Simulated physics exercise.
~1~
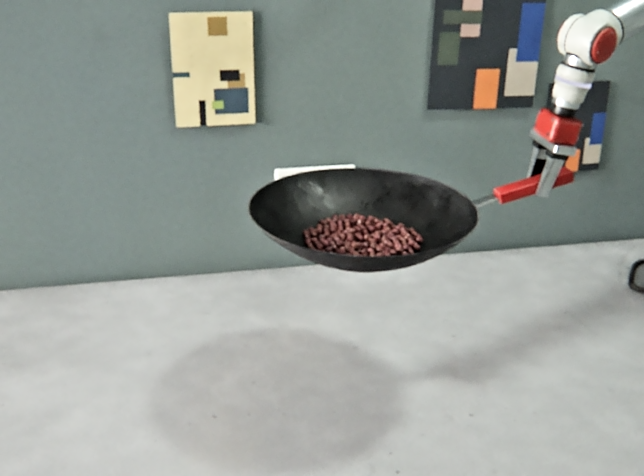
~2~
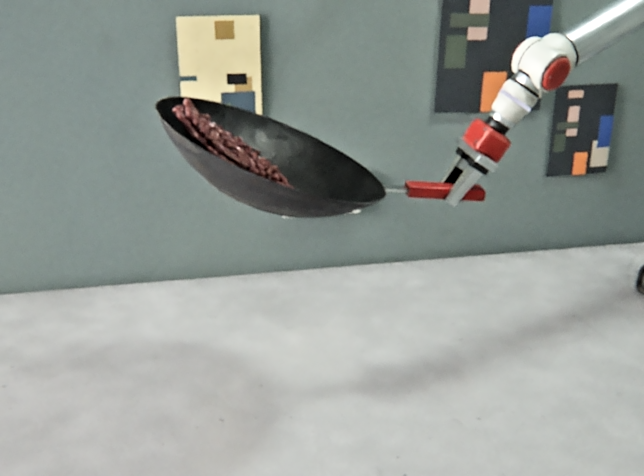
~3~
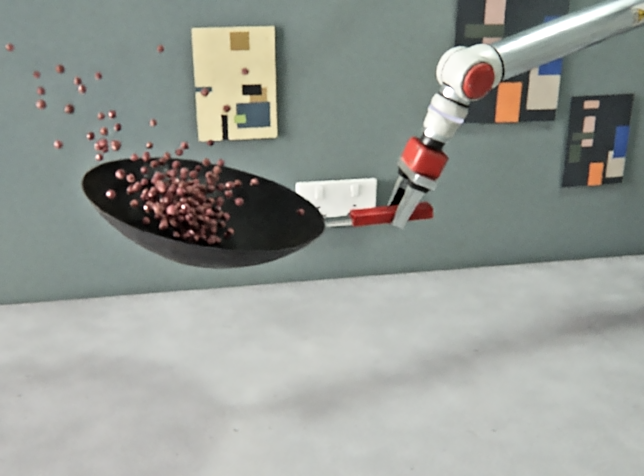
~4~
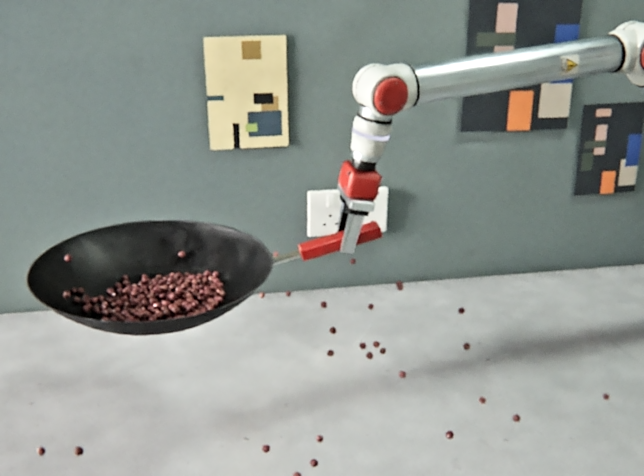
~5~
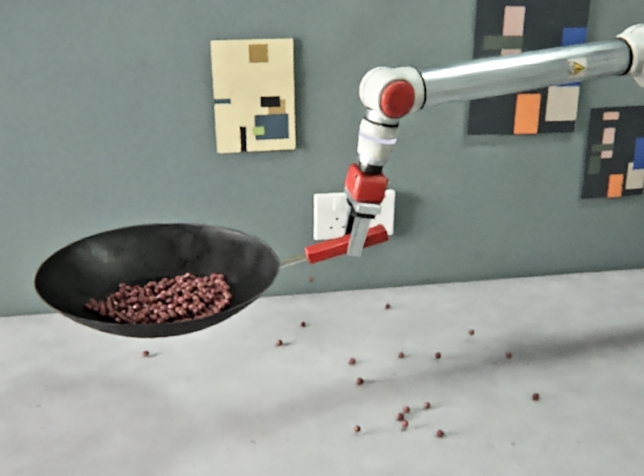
A robot arm tosses dark red beads in a wok, scattering some across the table.
